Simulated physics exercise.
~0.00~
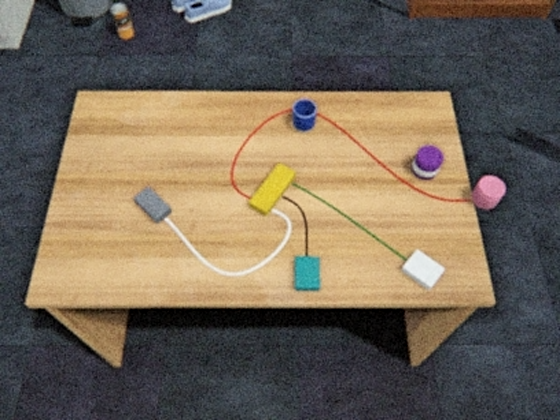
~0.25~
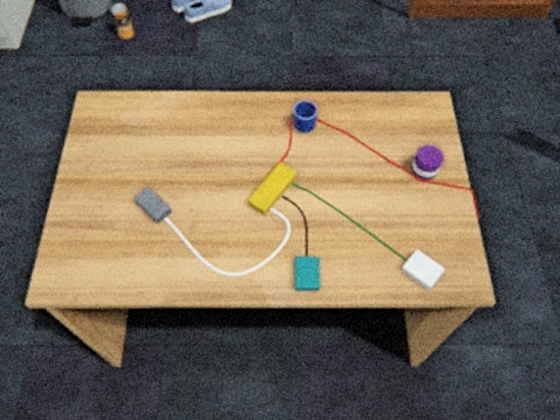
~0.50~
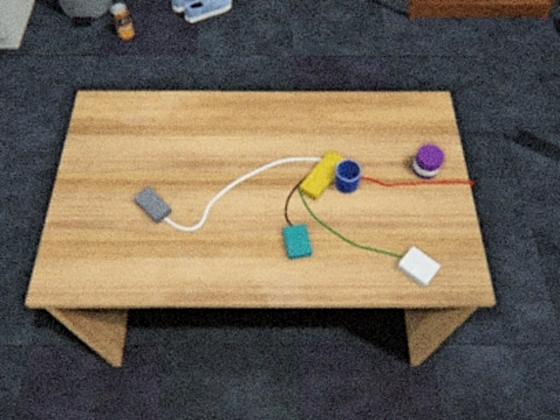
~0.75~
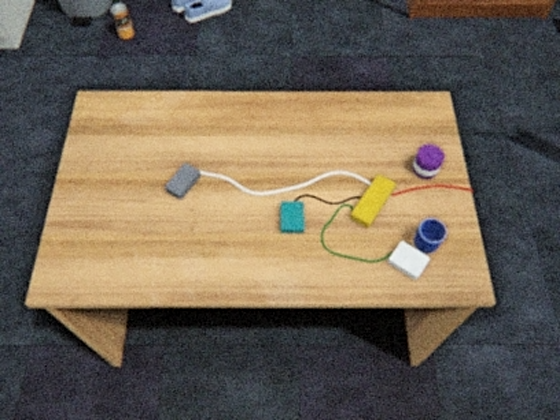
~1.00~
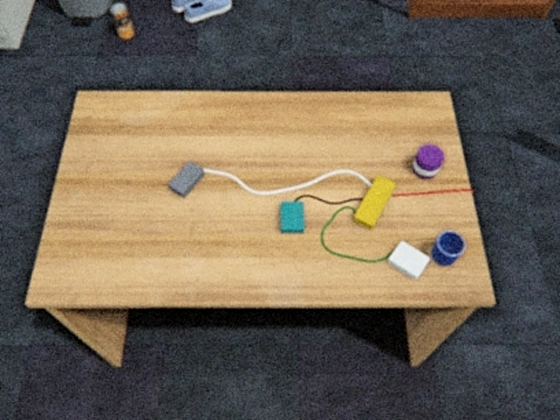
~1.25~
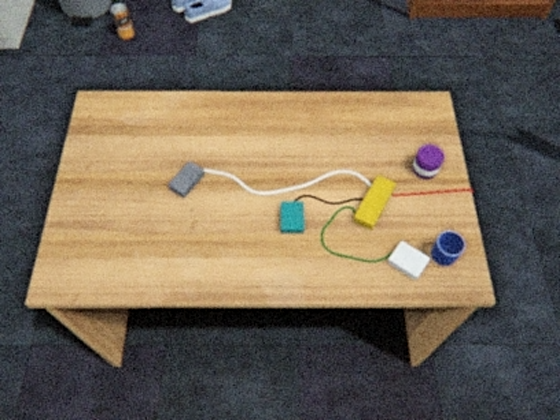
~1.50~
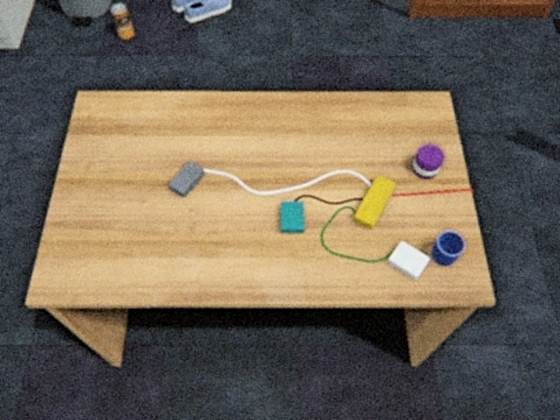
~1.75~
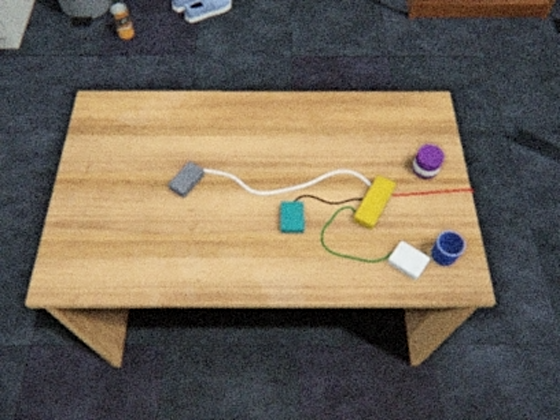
At first, a yellow power strip sits mid-table, cabled to a grey phone, a teal charger, a white reader and a pink speaker at the right edge, with the red cable bending around a blue mug. The speaker drops out of sight over the edge, and the red cable tightens. The strip and mug are dragged right, and the teal charger shifts upward. As the strip slides further, the grey phone follows slightly and the mug travels down past the white reader. Finally everything rests on the table, the red cable stretched over the edge and the purple canister unmoved.
